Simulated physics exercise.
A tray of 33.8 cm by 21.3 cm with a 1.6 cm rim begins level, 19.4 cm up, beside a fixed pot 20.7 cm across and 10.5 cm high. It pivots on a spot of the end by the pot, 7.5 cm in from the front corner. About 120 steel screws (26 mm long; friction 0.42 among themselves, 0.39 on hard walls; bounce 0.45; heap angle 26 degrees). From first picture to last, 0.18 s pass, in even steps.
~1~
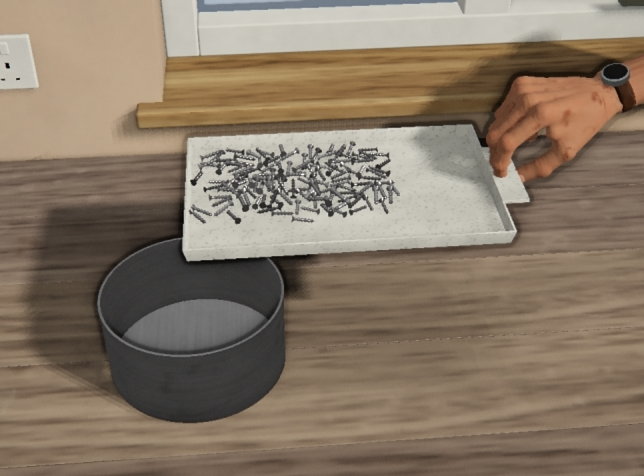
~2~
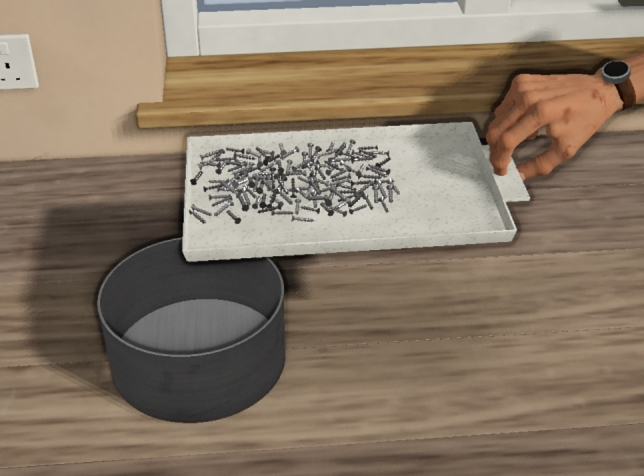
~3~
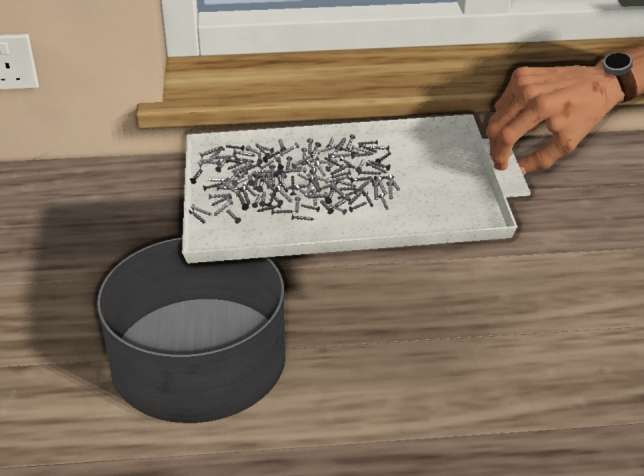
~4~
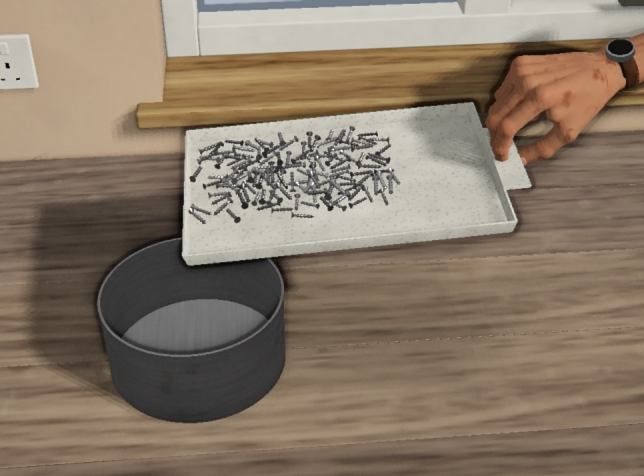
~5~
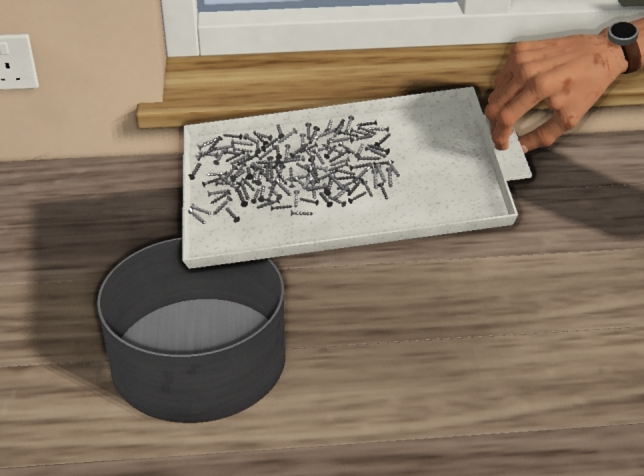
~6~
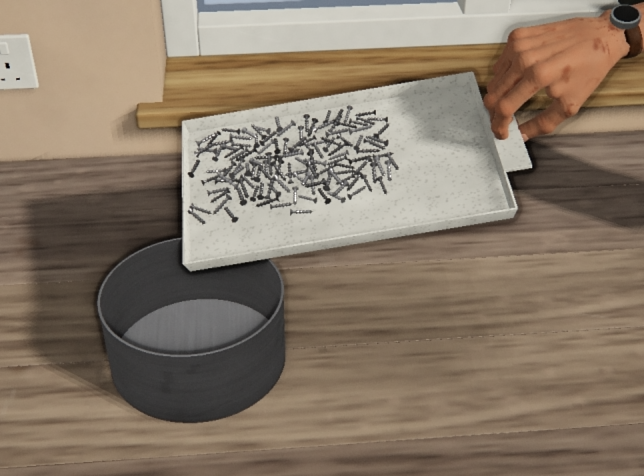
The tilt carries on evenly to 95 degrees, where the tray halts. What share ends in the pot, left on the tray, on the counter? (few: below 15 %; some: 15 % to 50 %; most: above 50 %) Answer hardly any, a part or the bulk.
In the pot: The bulk; left on the tray: Hardly any; on the counter: Hardly any.
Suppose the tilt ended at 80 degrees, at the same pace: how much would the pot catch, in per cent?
It would be near 85 per cent.
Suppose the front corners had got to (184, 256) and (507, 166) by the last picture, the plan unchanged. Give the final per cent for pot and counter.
Pot 90, counter 10.
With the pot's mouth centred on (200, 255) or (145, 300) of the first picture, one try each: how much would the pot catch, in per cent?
Some 10 and 80 per cent.
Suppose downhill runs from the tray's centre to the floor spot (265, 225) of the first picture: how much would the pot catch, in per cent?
About 95 per cent.
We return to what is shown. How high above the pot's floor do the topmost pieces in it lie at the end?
Roughly 2.5 cm.
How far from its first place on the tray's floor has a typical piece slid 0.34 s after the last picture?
Some 8 cm.
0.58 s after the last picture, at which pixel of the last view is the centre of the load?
Around (204, 326).
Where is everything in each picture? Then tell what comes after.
Tray tilt 0 degrees, front corners at (187, 248) and (512, 230); middle of the pieces at (304, 181); pot at (191, 292), in the first frame.
Tray tilt 1 degrees, front corners at (187, 249) and (512, 229); middle of the pieces at (304, 180), in the second frame.
Tray tilt 3 degrees, front corners at (186, 250) and (513, 225); middle of the pieces at (304, 177), in the third frame.
Tray tilt 6 degrees, front corners at (186, 253) and (513, 220), lowest corner left front; middle of the pieces at (303, 172), in the fourth frame.
Tray tilt 10 degrees, front corners at (186, 257) and (513, 213), lowest corner left front; middle of the pieces at (302, 167), in the fifth frame.
Tray tilt 14 degrees, front corners at (187, 261) and (513, 207), lowest corner left front; middle of the pieces at (301, 161); pot at (191, 292), in the sixth frame.
Then, 0.34 s after the last picture, tilt 53 degrees; the tray holds 100 %, the pot 0 %.
Then, 0.58 s after the last picture, tilt 80 degrees; the tray holds 35 %, the pot 50 %.
Then, 0.93 s after the last picture, tilt 95 degrees; the tray holds 0 %, the pot 90 %.
In the end, pot 90 %, tray 0 %, counter 10 %.
